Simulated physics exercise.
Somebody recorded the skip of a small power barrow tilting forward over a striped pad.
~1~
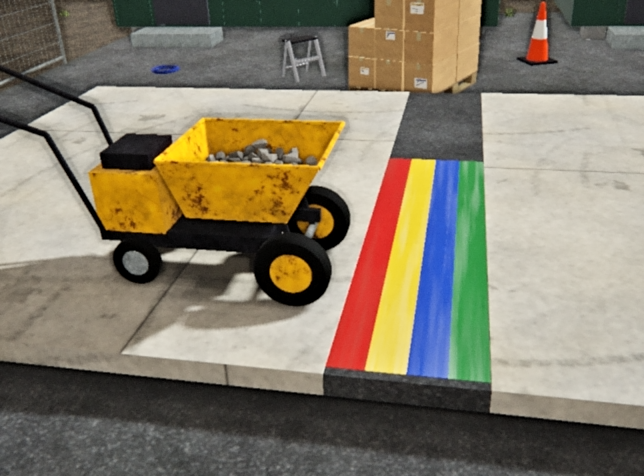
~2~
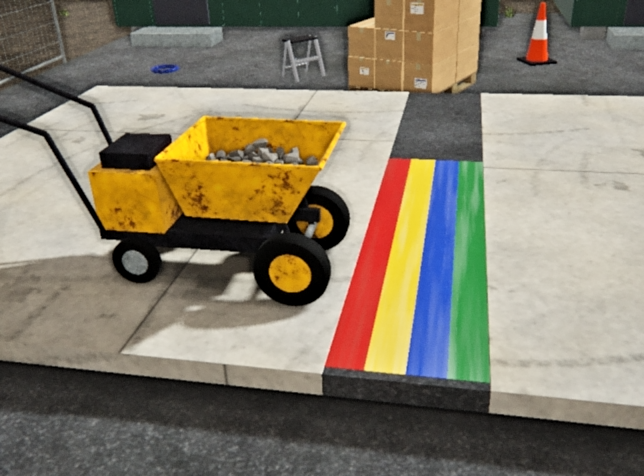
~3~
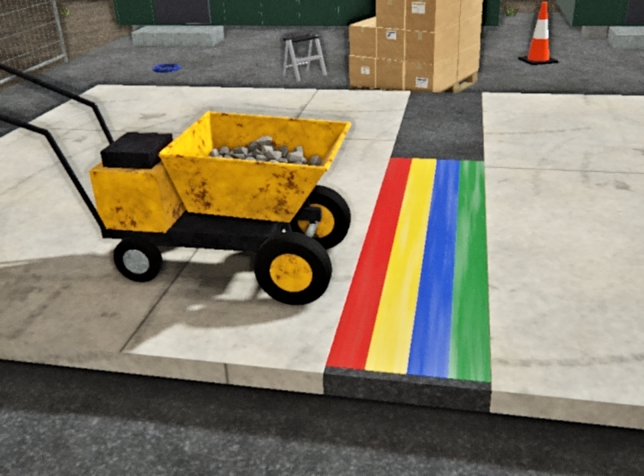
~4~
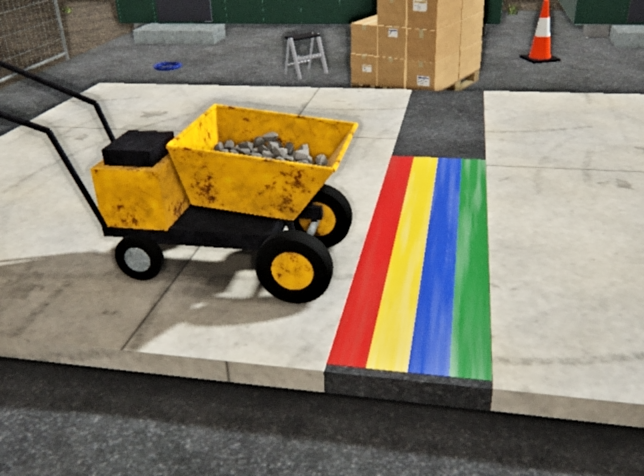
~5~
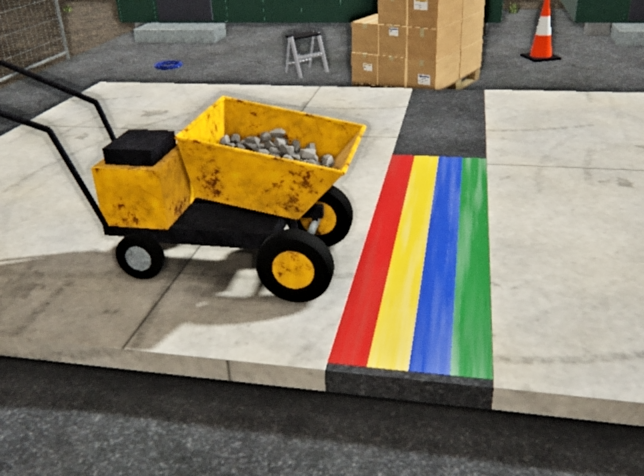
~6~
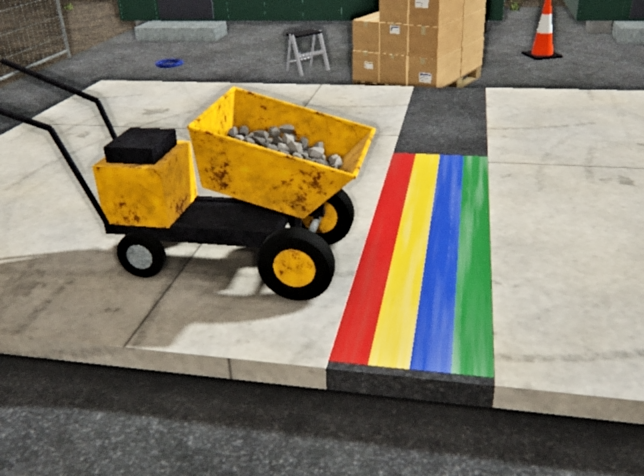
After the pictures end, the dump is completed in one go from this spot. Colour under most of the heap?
Blue.
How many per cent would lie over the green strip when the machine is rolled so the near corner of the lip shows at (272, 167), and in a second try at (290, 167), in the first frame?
10 and 10 percent, in that order.
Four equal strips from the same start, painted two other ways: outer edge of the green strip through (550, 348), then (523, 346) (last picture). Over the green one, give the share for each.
In turn 10 and 20 in a hundred.
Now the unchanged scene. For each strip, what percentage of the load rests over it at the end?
Estimated shares: Red strip 0 %, yellow strip 15 %, blue strip 40 %, green strip 20 %.
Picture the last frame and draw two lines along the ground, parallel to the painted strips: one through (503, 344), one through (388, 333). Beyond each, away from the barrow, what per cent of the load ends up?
That's 10 per cent for the first and 80 per cent for the second.
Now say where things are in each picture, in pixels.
Lip of the skip at (318, 169), level; top of the load at (256, 170), broken stones; red strip at (354, 332); yellow strip at (392, 335); blue strip at (430, 339); green strip at (470, 342), in the first frame.
Lip of the skip at (320, 169), level; top of the load at (257, 169), in the second frame.
Lip of the skip at (325, 170), tipped barely; top of the load at (248, 163), in the third frame.
Lip of the skip at (333, 171), tipped a little; top of the load at (254, 158), in the fourth frame.
Lip of the skip at (343, 173), tipped a little; top of the load at (248, 157), in the fifth frame.
Lip of the skip at (354, 177), tipped clearly; top of the load at (247, 146); red strip at (358, 327); yellow strip at (395, 330); blue strip at (434, 334); green strip at (473, 337), in the sixth frame.
Soon after the last picture, skip tipped steeply; all in the skip.
A little later, skip tipped steeply; nearly all in the skip; a stray few over the blue strip.
Later still, skip tipped right over; about half in the skip; a stray few over the yellow strip; about a quarter over the blue strip; about a quarter over the green strip; a small part off the paint.
By the end, skip tipped right over; about a quarter in the skip; a stray few over the red strip; a small part over the yellow strip; about a third over the blue strip; about a quarter over the green strip; a small part off the paint.
